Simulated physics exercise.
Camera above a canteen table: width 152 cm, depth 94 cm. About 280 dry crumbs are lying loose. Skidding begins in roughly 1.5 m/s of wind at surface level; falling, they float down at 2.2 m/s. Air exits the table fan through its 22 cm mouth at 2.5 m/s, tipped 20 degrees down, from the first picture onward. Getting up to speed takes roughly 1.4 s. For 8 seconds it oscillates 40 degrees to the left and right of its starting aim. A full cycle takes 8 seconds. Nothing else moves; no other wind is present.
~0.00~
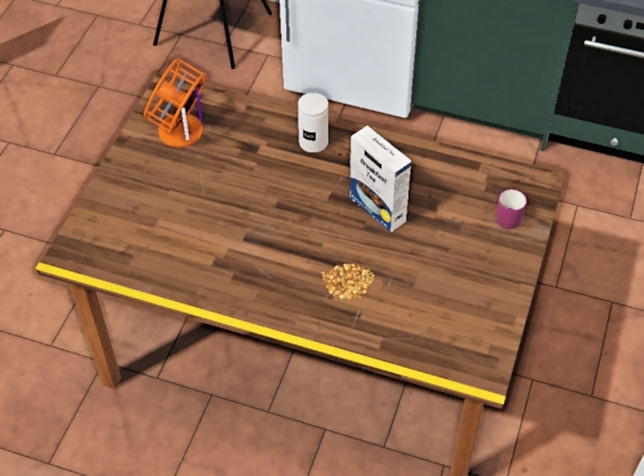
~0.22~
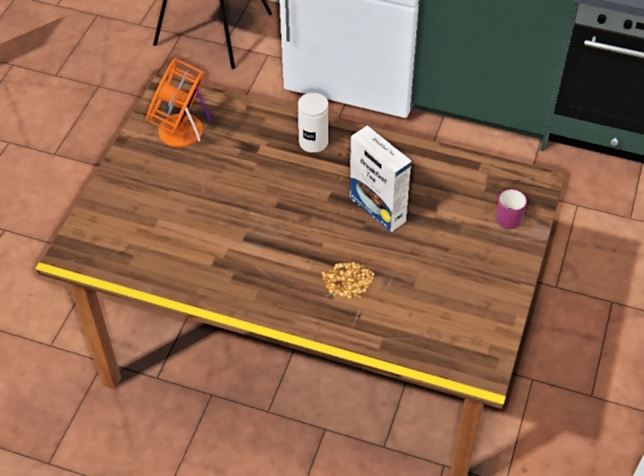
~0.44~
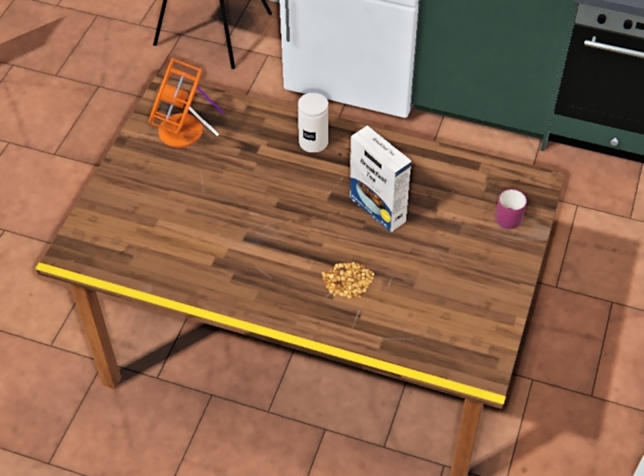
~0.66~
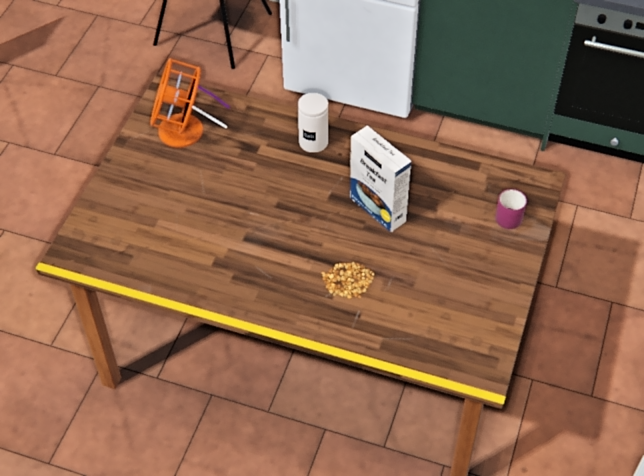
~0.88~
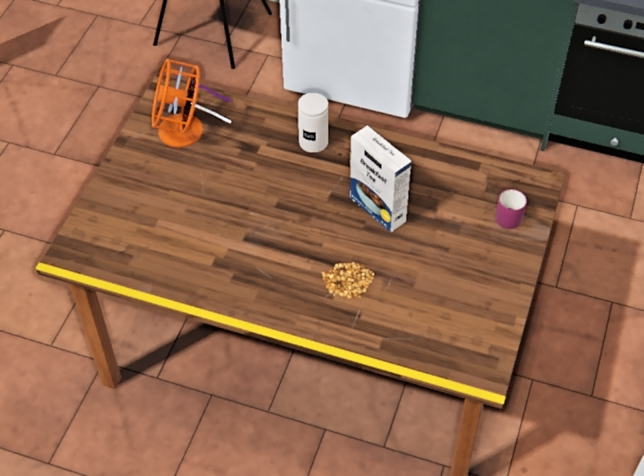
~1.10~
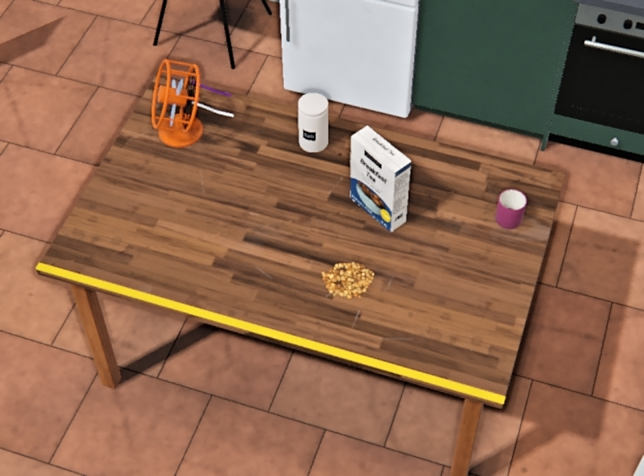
The head of an orange table fan turns gradually towards the back of a wooden table, while a small heap of dry crumbs, a carton, a white container and a purple mug all stay still.
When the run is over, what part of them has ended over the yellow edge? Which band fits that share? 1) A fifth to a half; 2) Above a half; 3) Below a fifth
2.
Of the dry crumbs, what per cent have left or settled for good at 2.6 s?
Near 0 %.
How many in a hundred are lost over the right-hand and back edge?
Estimate: Right-hand ~ 20 %; back ~ 0 %.
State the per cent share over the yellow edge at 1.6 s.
About 0 per cent.
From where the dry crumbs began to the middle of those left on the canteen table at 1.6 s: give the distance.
Roughly 0 cm.
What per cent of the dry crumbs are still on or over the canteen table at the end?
Roughly 0 in a hundred.
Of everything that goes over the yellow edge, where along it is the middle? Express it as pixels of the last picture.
Close to pixel (445, 387).
After 1.6 s, 100 % are still on the top, 0 % are over the yellow edge; the middle of those left on the top is near (349, 280).
After 2.6 s, 100 % are still on the top, 0 % are over the yellow edge; the middle of those left on the top is near (349, 280).
After 4.4 s, 100 % are still on the top, 0 % are over the yellow edge; the middle of those left on the top is near (353, 284).
After 8.0 s, at the end, 78 % are over the yellow edge.
